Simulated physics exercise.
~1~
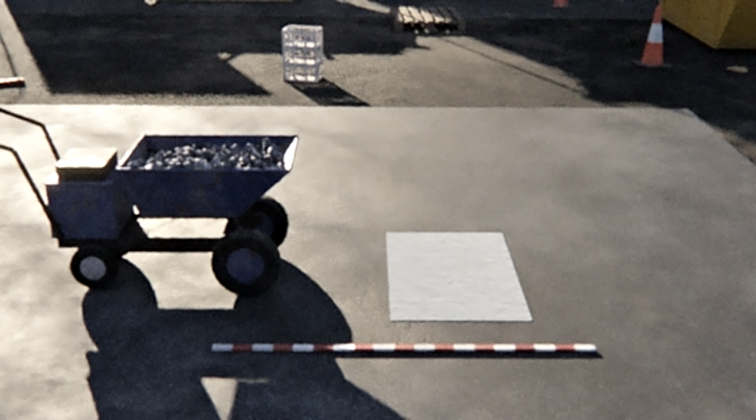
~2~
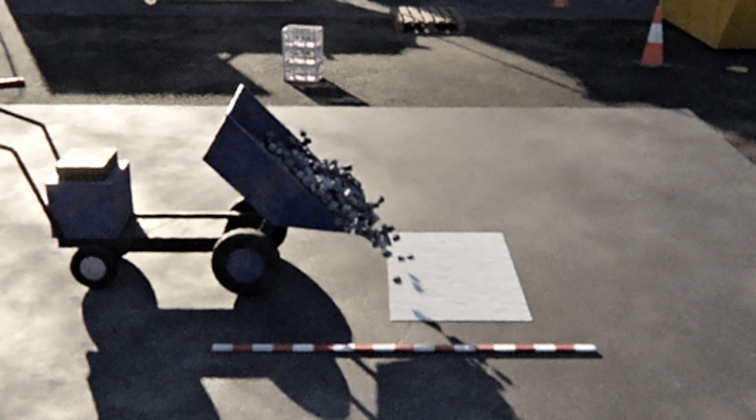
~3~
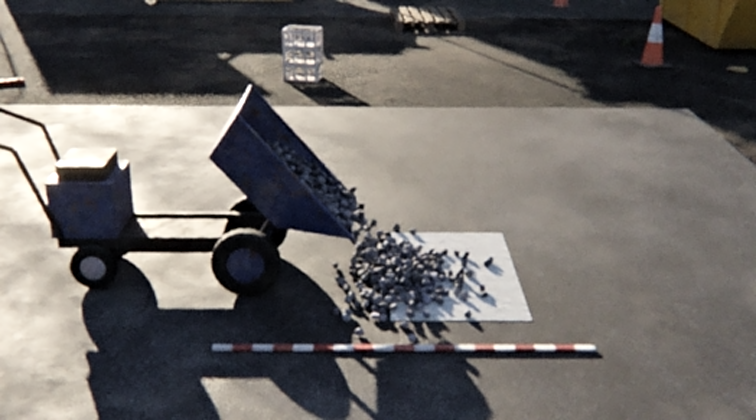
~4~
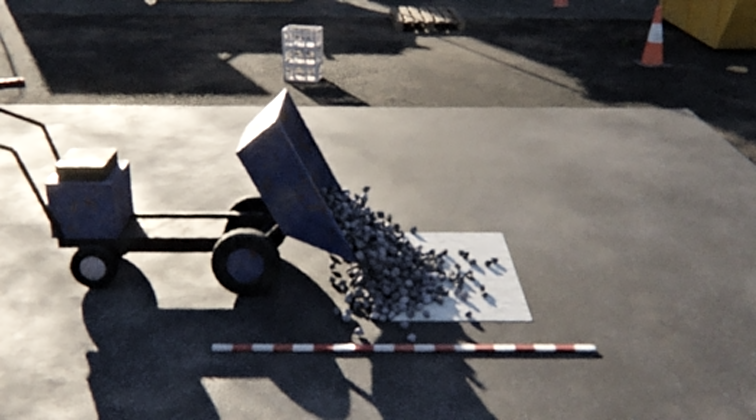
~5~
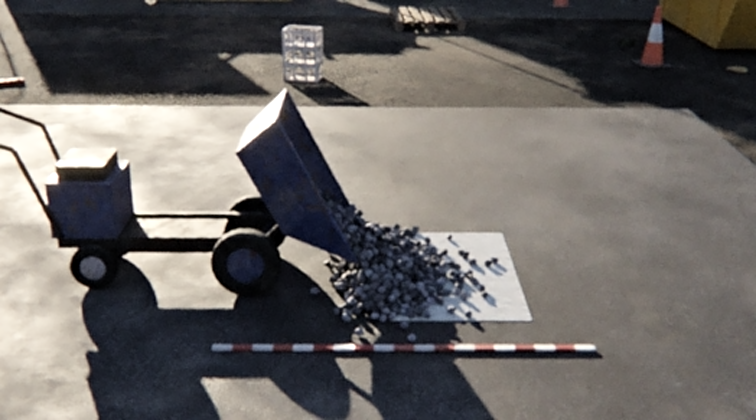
A dark blue motor barrow, its skip heaped with grey crushed rock, stands at the left of a sunlit paved yard, seen from slightly above and side-on. A pale square sheet lies flat to its right, with a red and white striped staff in front and a wire cage, pallet and orange cone behind. The skip tilts up towards the right, and the first stones slide off its lip. More pour down into a spreading heap as it tips steeper, then stops. The heap settles against the lip, partly on the sheet's left side and partly short of it, some stones still in the skip.
